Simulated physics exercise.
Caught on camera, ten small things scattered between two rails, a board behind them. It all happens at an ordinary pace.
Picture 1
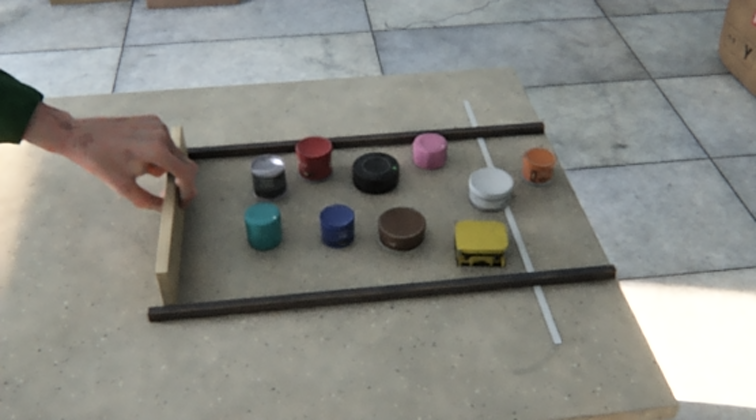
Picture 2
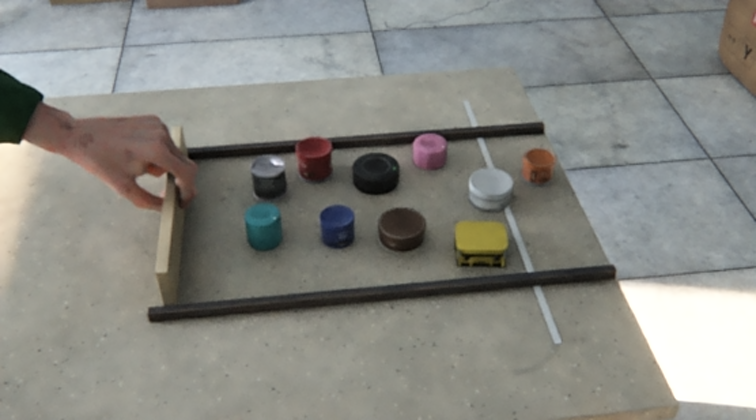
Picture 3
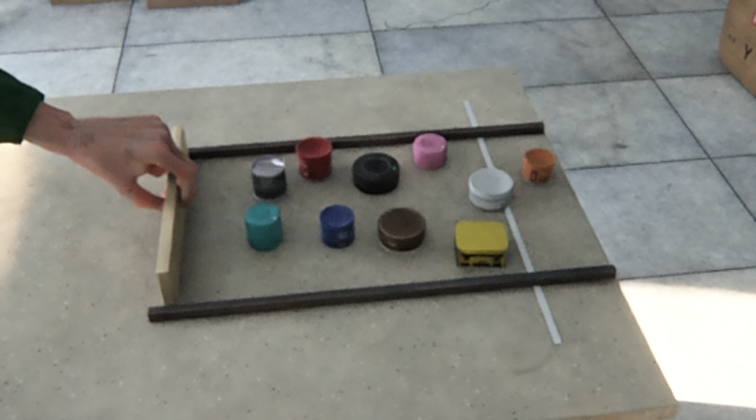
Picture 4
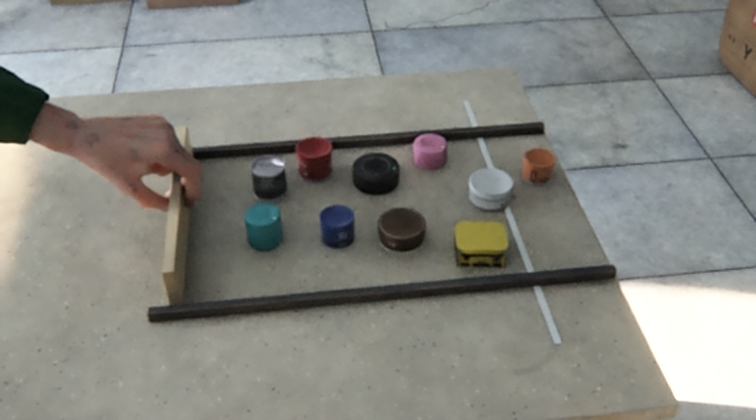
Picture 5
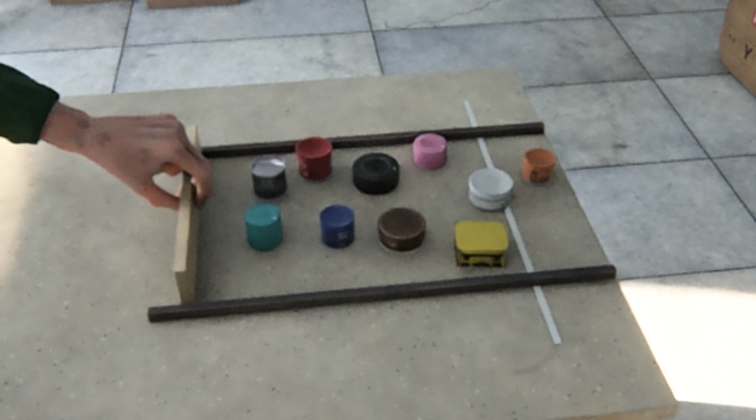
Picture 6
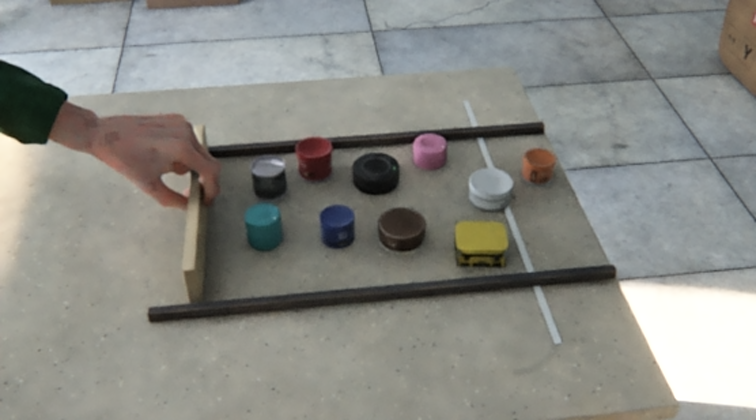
A hand slid a wooden board slowly a short way to the right between two dark rails, while the small colourful pots, tins and lids in front of it stayed still, untouched.
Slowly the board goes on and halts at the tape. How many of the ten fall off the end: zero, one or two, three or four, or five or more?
The number that fall off is one or two.
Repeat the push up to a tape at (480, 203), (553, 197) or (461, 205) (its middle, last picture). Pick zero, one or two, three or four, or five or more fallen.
One after another: Zero; more than four; zero.
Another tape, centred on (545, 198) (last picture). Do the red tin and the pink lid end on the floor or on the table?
The red tin survives, the pink lid goes over.
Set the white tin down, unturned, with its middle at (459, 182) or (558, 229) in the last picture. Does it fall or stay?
In that order, it holds on; survives.
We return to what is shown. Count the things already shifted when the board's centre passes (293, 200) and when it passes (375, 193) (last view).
4 and 8.
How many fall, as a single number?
In all, 1 of them.
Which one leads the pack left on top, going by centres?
It is the yellow case.
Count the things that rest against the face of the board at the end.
The number is 4.
A little later, none off yet; orange pot at rest near (538, 167); white tin at rest near (490, 190); yellow case at rest near (480, 244).
When it is over, the number that fall off is one or two; down, orange pot.
